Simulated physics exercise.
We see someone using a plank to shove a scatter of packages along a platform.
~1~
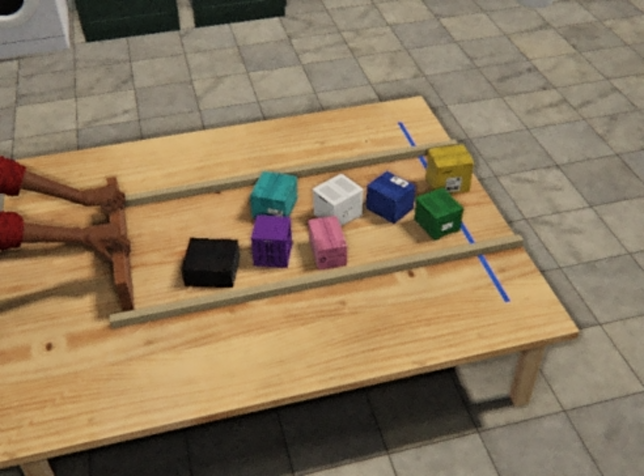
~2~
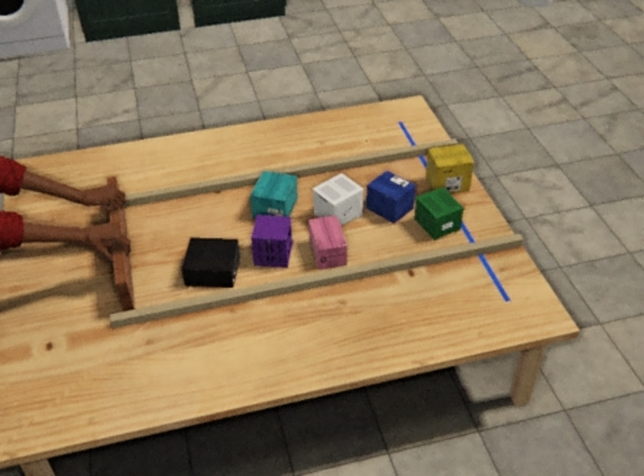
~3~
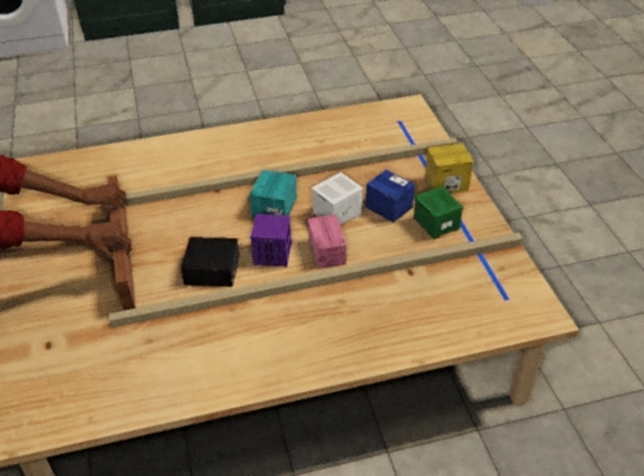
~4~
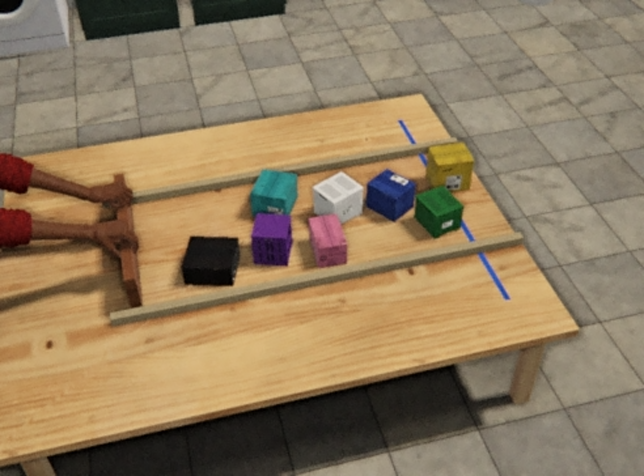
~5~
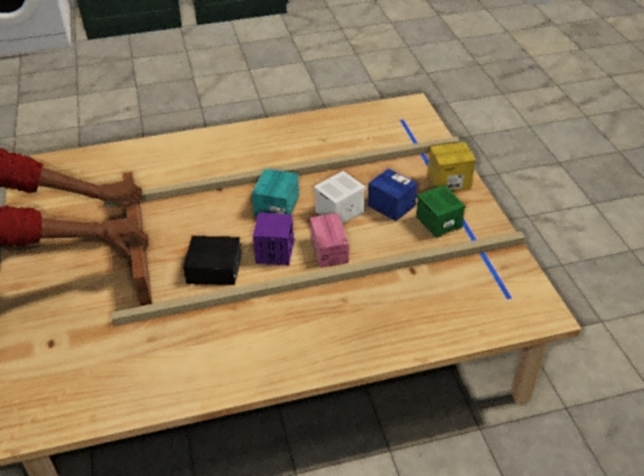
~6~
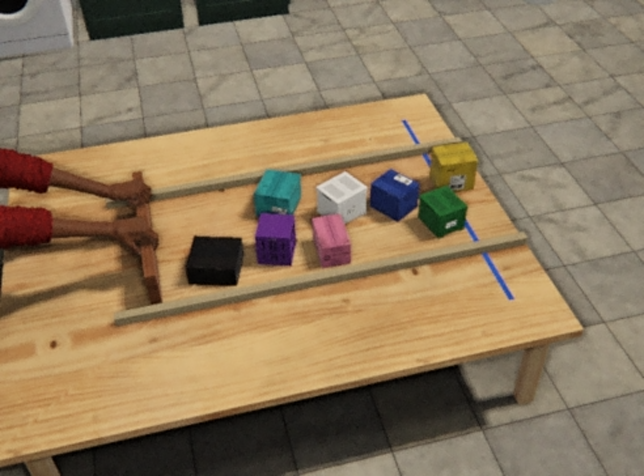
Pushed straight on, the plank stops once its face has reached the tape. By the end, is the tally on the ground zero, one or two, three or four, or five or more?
The push is going to send five or more over the edge.
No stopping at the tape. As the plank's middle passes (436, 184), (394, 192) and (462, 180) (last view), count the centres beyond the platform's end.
5; 2; 6.
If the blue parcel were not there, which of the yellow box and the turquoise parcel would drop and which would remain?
Note: Yellow box falls away / turquoise parcel stays up top.
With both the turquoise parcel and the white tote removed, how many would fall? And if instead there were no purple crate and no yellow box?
4 and 4.
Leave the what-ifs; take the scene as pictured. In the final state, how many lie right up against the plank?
It touches 2.
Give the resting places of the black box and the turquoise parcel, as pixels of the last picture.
In the last picture they sit at about (486, 207) and about (452, 158).
Early on, none off yet; yellow box at rest near (453, 168); green tote at rest near (442, 212); blue parcel at rest near (394, 195).
A while later, none off yet; yellow box at rest near (453, 168); green tote travelled a little near (453, 210); blue parcel travelled a little near (407, 190).
Further along, none off yet; yellow box leaning a little near (491, 160); green tote leaning well over near (532, 214); blue parcel travelled well along near (472, 184).
Finally, the number that fall off is five or more; lost, purple crate, pink box, white tote, blue parcel, green tote and yellow box.
